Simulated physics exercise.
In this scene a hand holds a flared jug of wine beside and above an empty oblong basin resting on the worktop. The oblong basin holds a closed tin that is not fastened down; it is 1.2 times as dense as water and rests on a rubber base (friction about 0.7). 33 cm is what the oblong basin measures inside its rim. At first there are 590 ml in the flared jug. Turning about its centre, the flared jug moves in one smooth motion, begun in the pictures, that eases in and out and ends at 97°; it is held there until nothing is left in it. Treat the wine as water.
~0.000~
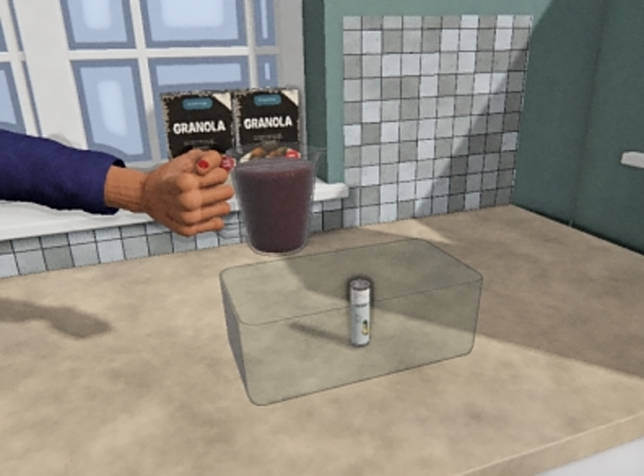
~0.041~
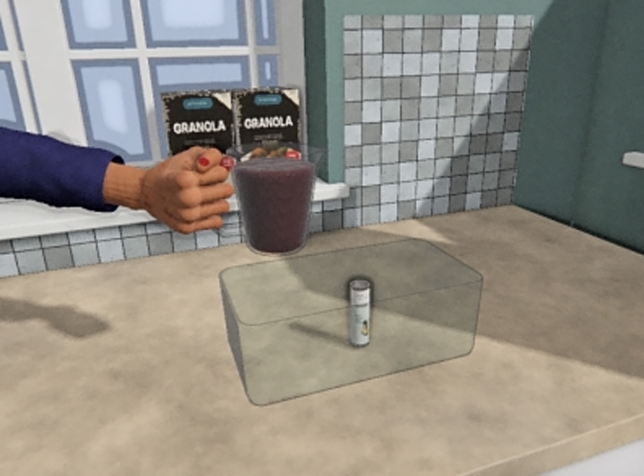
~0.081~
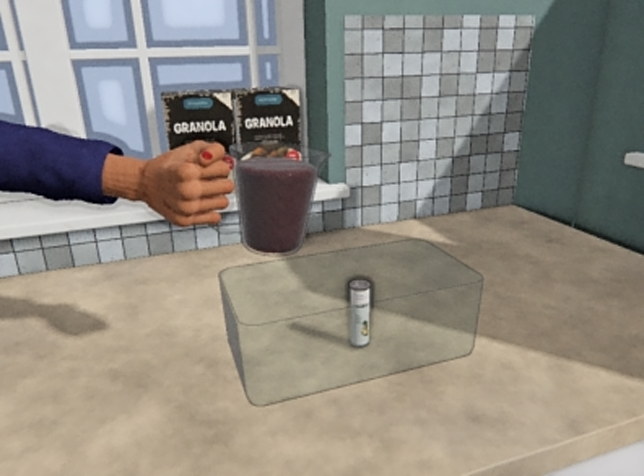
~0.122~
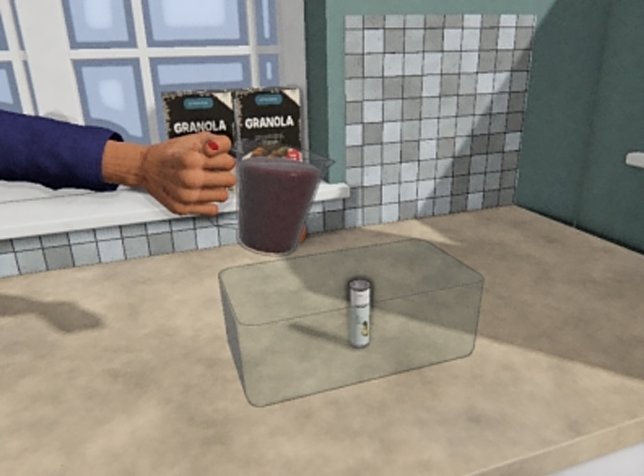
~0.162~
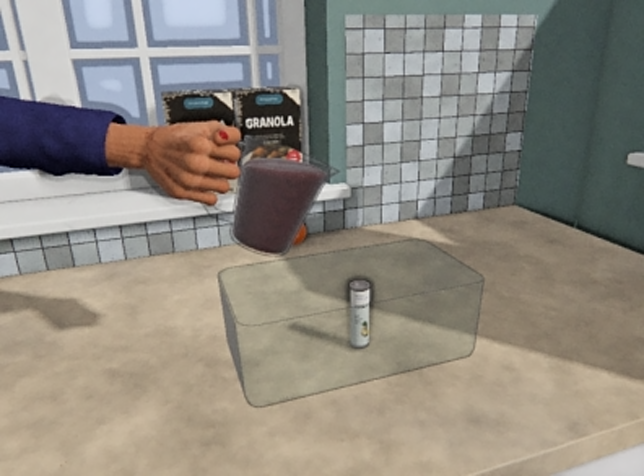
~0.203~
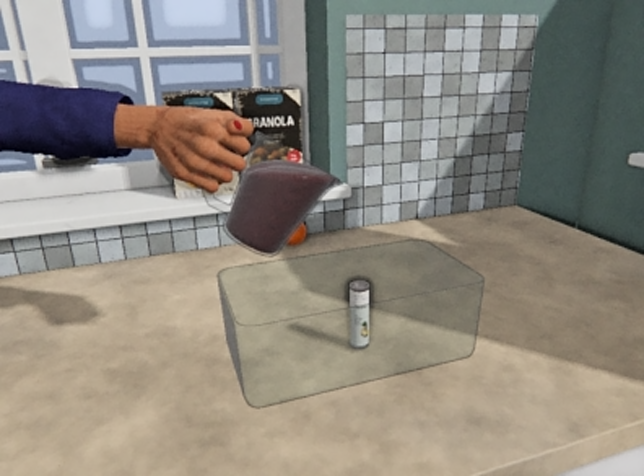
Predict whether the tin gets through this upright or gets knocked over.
Upright.
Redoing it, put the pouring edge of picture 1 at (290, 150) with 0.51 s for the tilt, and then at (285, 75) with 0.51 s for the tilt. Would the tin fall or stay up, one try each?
In the first try it comes down; in the second it comes down.
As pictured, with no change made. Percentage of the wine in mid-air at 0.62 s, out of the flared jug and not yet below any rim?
Estimated airborne part: Roughly 16 per cent.
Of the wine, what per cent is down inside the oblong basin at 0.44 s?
At that time the basin holds about 24 per cent of the liquid.
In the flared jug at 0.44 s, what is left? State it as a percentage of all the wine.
Roughly 52 percent.
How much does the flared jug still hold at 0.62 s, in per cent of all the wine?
Roughly 16 percent remains.
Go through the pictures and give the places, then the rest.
In the first picture, it leans 0°; its right rim is at (327, 147); the wine meets the walls at (232, 169) and (313, 161); the oblong basin's rim runs from (229, 297) to (451, 257); the tin's top is at (360, 287).
In the second picture, it leans 2°; its right rim is at (328, 148); the wine meets the walls at (232, 168) and (313, 161).
In the third picture, it leans 6°; its right rim is at (331, 152); the wine meets the walls at (235, 165) and (315, 164).
In the fourth picture, it leans 13°; its right rim is at (336, 160); the wine meets the walls at (239, 163) and (318, 166).
In the fifth picture, it leans 22°; its right rim is at (340, 170); the wine meets the walls at (243, 166) and (324, 168).
In the sixth picture, it leans 33°; its right rim is at (342, 183); the wine meets the walls at (241, 181) and (335, 174).
Then, 0.44 s in, the tilt is 93° and 53 per cent is still to pour; the tin stands where it began.
Then, 0.62 s in, the tilt is 97° and 16 per cent is still to pour; the tin stands where it began.
Then, 0.81 s in, the tilt is 97° and 3 per cent is still to pour; the tin stands where it began.
Then, 1.01 s in, the tilt is 97° and 0 per cent is still to pour; the tin stands where it began.
Finally, the tin stands where it began.
